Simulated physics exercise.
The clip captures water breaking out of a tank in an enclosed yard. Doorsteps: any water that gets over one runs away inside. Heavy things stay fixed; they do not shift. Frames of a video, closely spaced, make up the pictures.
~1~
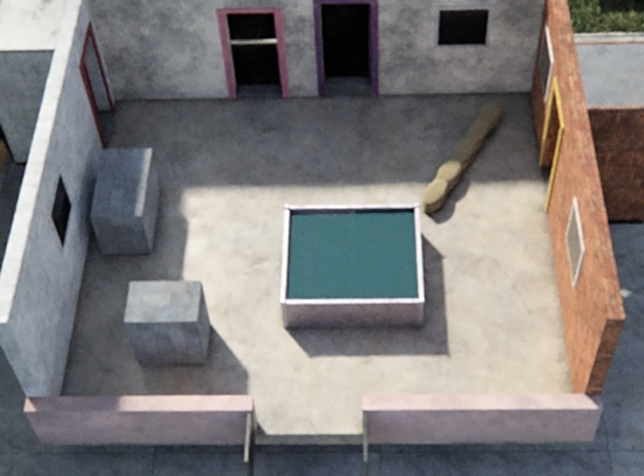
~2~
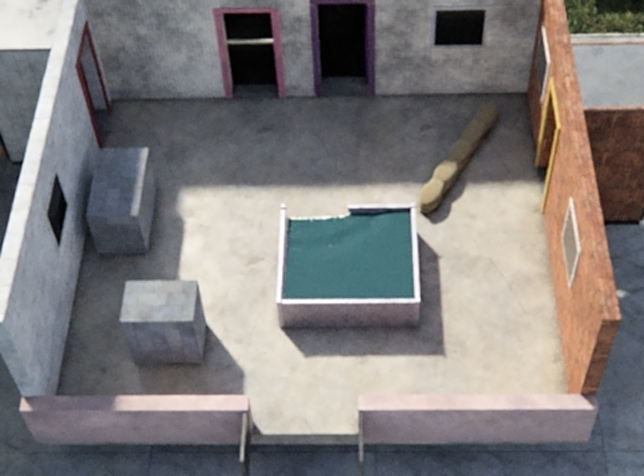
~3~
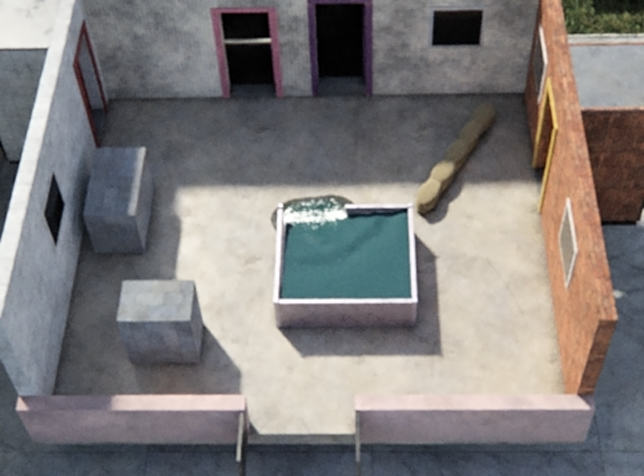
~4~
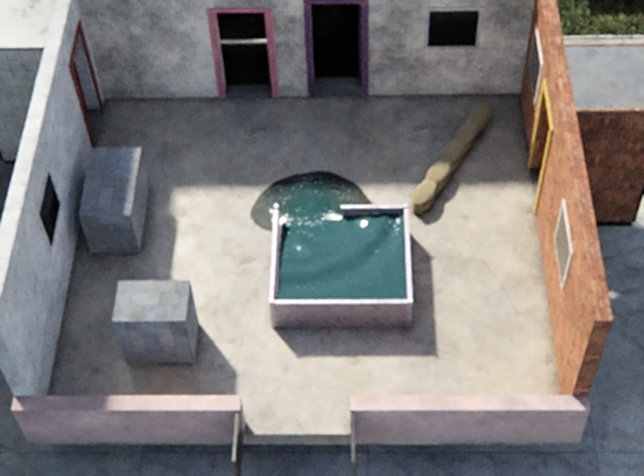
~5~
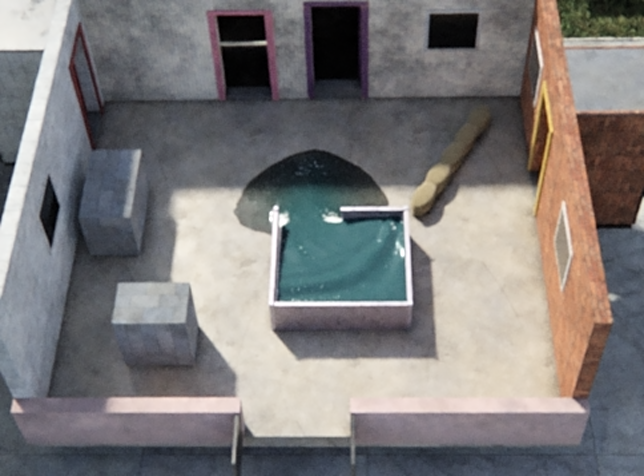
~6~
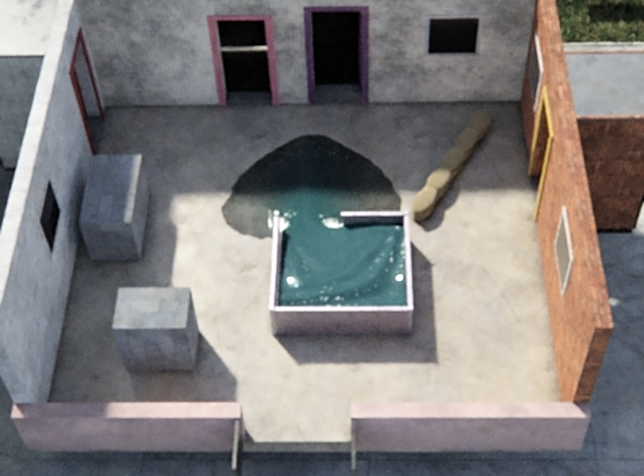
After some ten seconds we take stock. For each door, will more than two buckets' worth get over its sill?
As I see it, pink door: Past the limit; yellow door: Inside the limit; red door: Past the limit; purple door: Inside the limit.
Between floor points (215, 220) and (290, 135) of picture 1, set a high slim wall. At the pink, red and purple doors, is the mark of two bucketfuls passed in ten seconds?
Here's how it goes: The pink door remains below, the red door remains below, the purple door ends up swamped.
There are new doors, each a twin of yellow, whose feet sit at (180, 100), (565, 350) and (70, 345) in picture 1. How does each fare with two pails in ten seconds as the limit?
Exceeds the limit; falls short; falls short.
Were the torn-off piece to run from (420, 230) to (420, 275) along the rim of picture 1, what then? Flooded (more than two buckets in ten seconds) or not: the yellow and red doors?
Looking at both, the yellow one exceeds the mark while the red one falls short.
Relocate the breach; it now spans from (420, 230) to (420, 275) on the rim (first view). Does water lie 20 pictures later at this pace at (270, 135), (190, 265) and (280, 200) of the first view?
Taking the points in order: Unwetted, unwetted and unwetted.
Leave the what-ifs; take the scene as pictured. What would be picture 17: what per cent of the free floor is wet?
Near 30 in a hundred.
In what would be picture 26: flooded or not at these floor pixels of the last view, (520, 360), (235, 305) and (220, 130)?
Result, as listed: Not wetted / not wetted / wetted.
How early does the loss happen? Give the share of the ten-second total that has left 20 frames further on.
Log: Around 50 %, estimated.
A moment on, water covers 20 % of the floor; the pink door wet at the sill, nothing in, the yellow door not reached, the red door not reached, the purple door wet at the sill, nothing in.
Next, water covers 30 % of the floor; the pink door over two buckets in, the yellow door not reached, the red door not reached, the purple door wet at the sill, nothing in.
Then, water covers 35 % of the floor; the pink door far over two buckets in, the yellow door not reached, the red door under two buckets in, the purple door wet at the sill, nothing in.
Later, water covers 55 % of the floor; the pink door far over two buckets in, the yellow door wet at the sill, nothing in, the red door over two buckets in, the purple door wet at the sill, nothing in.
In the end, water covers 80 % of the floor; the pink door far over two buckets in, the yellow door wet at the sill, nothing in, the red door over two buckets in, the purple door wet at the sill, nothing in.
